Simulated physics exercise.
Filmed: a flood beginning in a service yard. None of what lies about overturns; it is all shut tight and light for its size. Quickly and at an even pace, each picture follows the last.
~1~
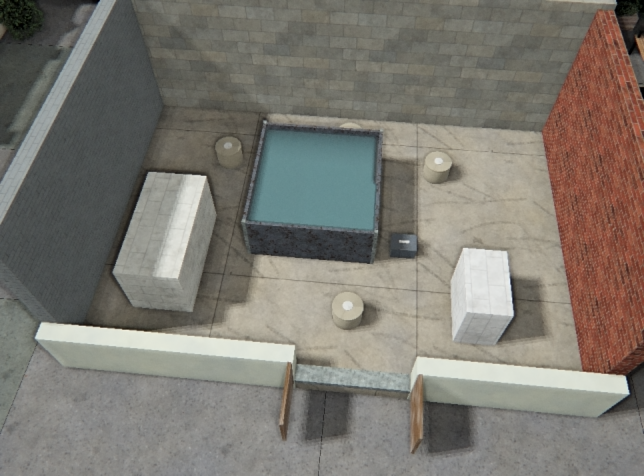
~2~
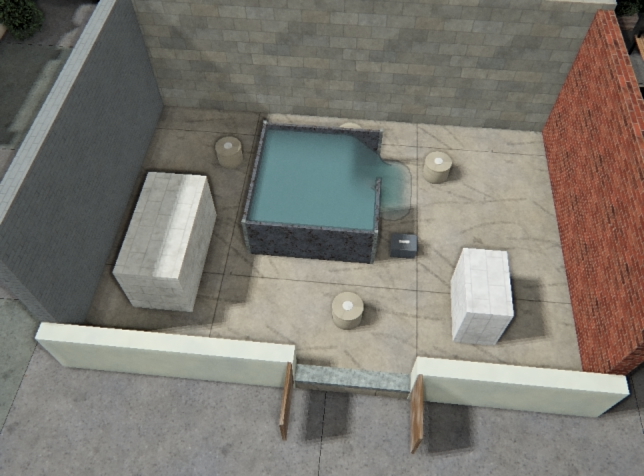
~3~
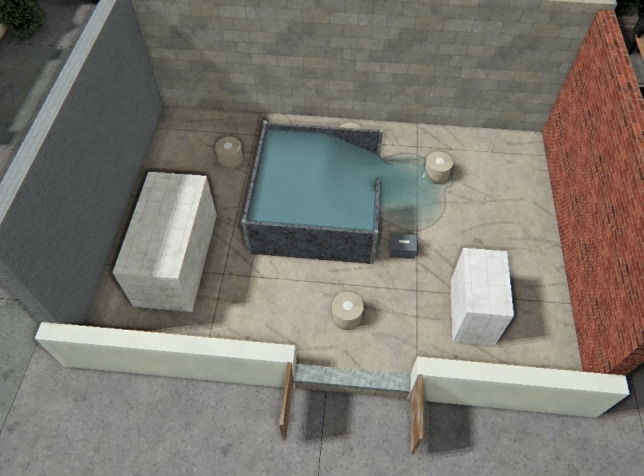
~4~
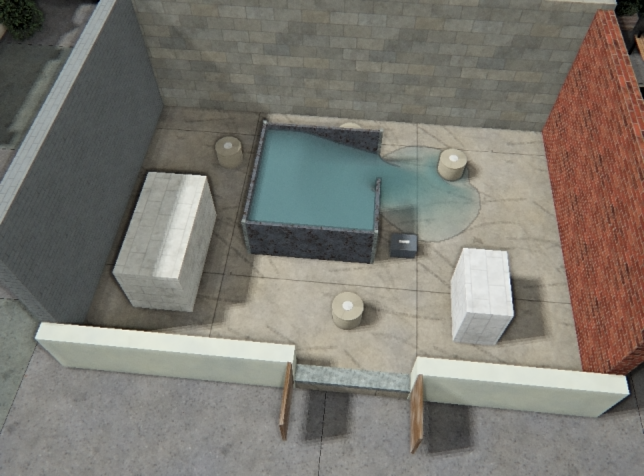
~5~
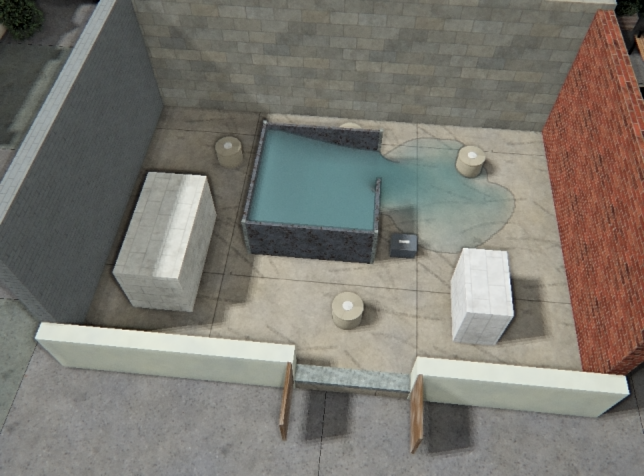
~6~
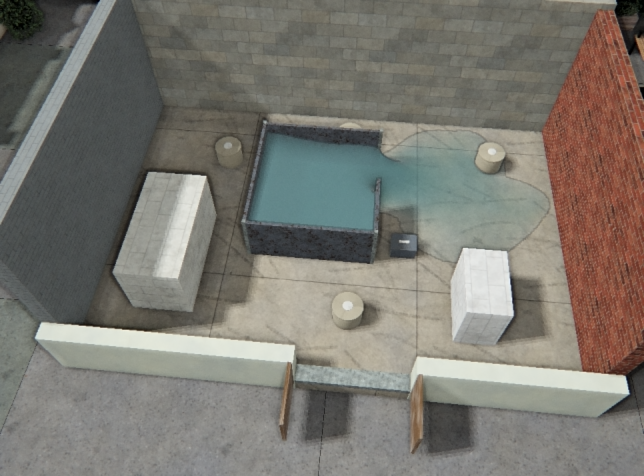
Water pours through a gap in the right side of a dark-walled tank and spreads across the pale floor of a walled yard, seen from a high, still camera. White blocks stand left and right, with small round tubs around the tank and a red brick wall at right. The thin sheet widens rightward, reaches the upper-right tub and slides it gradually right, while the other objects stay put.
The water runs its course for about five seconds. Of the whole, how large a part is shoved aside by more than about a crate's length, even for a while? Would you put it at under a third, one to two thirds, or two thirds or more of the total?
A third to two thirds.
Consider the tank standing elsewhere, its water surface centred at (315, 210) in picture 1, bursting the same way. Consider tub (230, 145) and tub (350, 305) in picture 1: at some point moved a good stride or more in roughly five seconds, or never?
In the order asked: Lacked the distance and got displaced that much.
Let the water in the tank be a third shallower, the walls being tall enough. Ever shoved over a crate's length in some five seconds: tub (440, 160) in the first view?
Lab note for this piece: Reached that mark.
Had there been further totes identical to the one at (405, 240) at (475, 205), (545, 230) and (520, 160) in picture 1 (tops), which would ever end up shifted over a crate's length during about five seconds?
One after the other: That far or more, that far or more, shifted that much.
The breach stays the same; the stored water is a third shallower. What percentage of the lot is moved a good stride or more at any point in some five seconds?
Some 20 per cent.
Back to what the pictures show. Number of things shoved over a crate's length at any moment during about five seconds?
3 in all.
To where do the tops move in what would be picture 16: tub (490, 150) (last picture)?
Position: About (526, 127).
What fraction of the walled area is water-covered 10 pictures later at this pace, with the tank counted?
Near 40 in a hundred.
A moment on, 1 of 5 are well off their spots; 0 afloat.
Next, 1 of 5 are well off their spots; 1 afloat.
Later, 1 of 5 are well off their spots; 1 afloat.
In the end, 3 of 5 are well off their spots, and 3 have been at some point; 2 afloat.
